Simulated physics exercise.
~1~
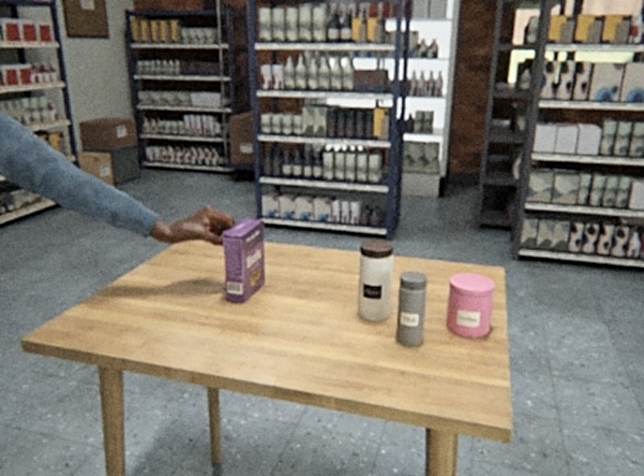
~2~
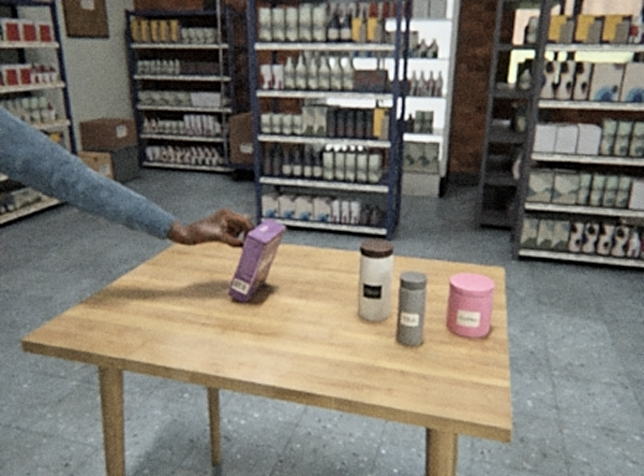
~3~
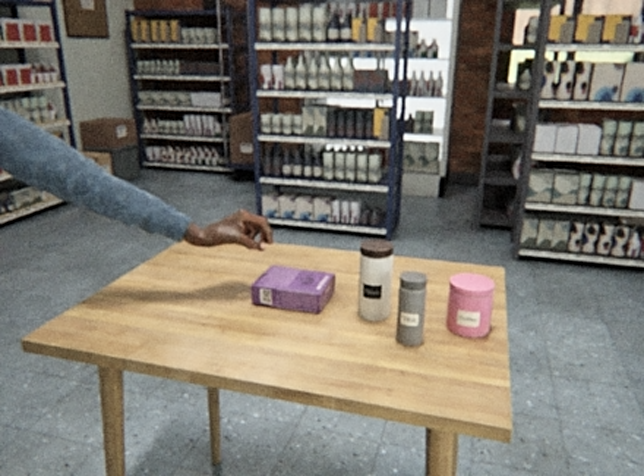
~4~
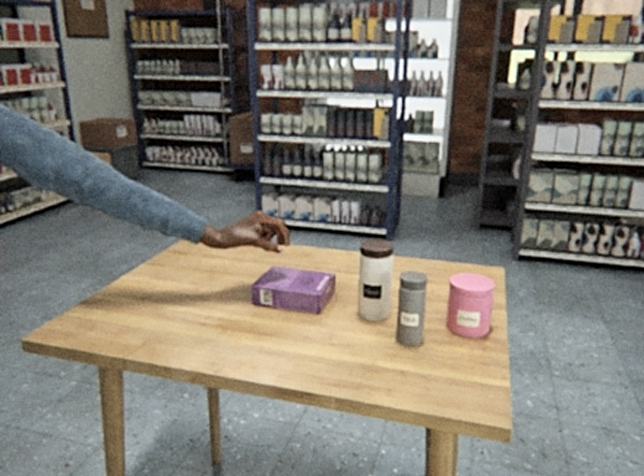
A purple packet stands upright left of centre on a pale wooden table, seen from slightly above in a room lined with stocked shelves. To its right are a white jar with a dark lid, a grey shaker and a pink jar. An arm in a blue sleeve reaches in from the left, its fingers at the packet's upper part, and pushes it so that it leans to the right. The packet topples onto its side, short of the white jar. The hand hovers above as the packet lies still, the other containers standing where they were.
